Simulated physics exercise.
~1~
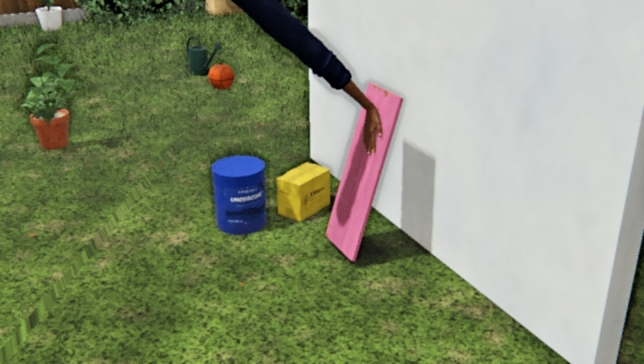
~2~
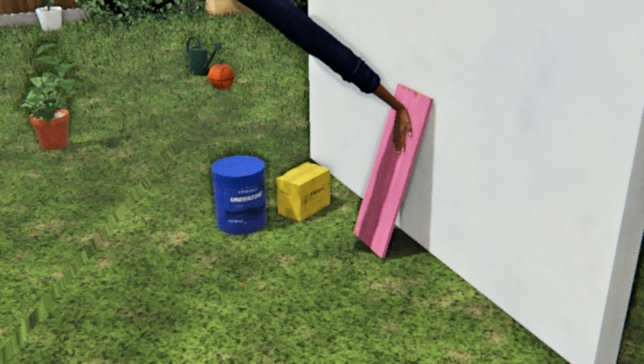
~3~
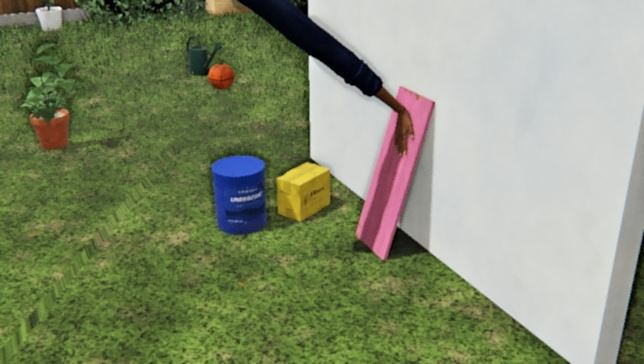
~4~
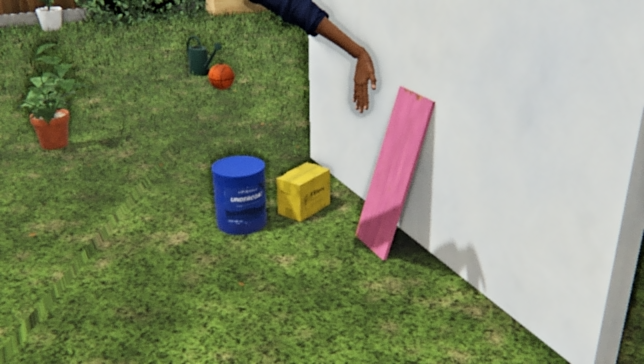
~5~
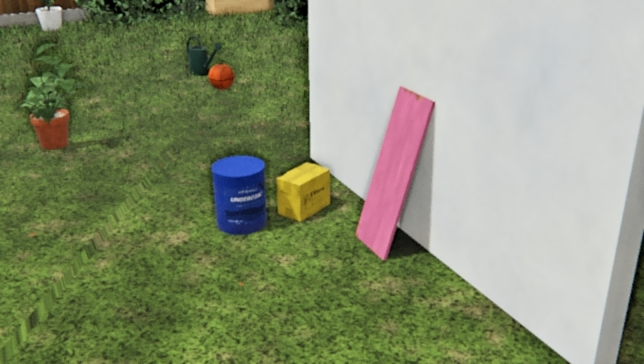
A hand shifts a pink board right along a white wall and leaves it leaning.
